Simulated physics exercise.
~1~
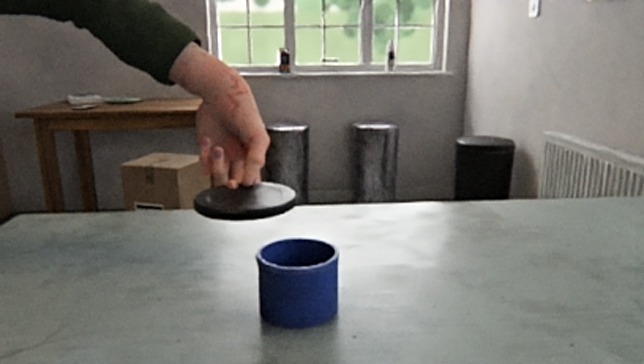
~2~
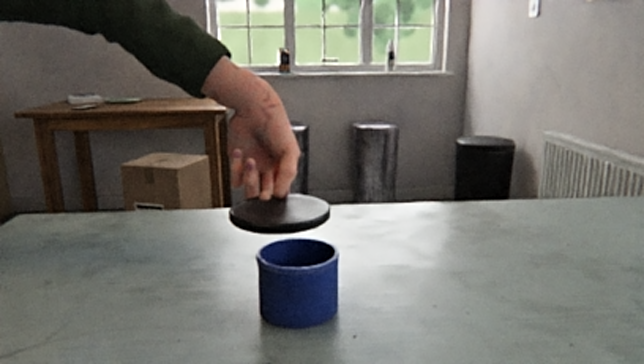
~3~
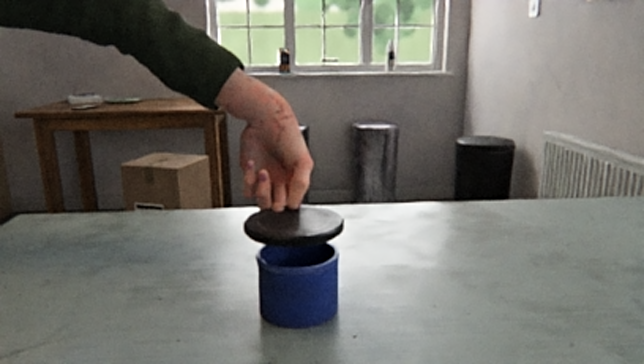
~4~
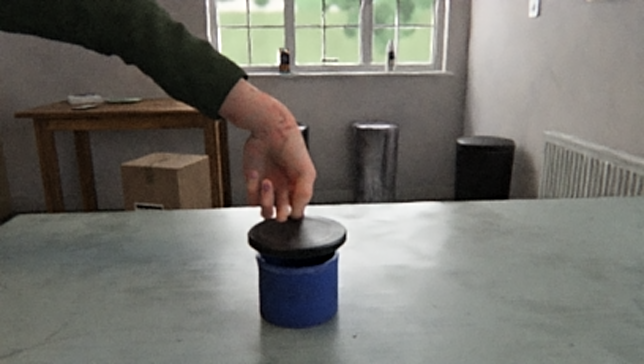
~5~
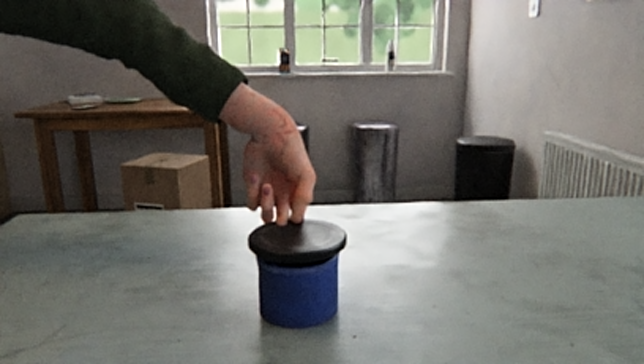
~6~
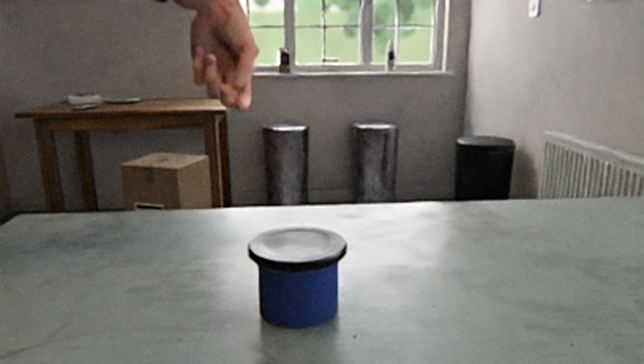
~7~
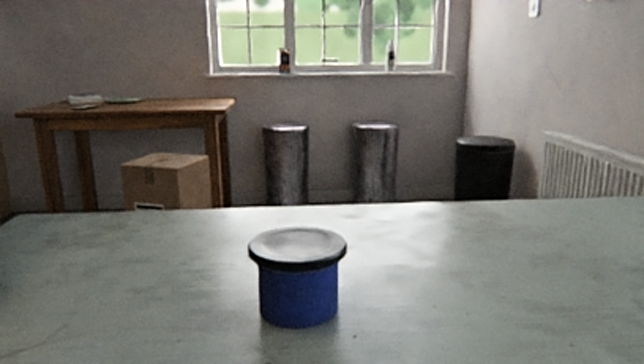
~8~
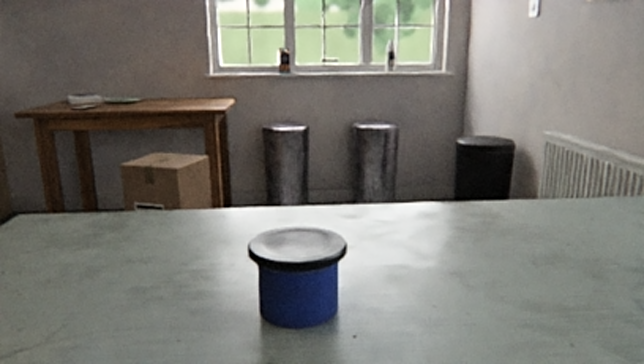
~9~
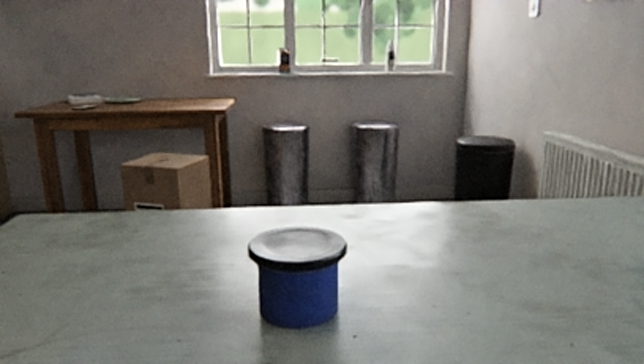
Black disc lowered by a hand onto an open blue pot, settling over its opening and staying there after the hand withdraws.
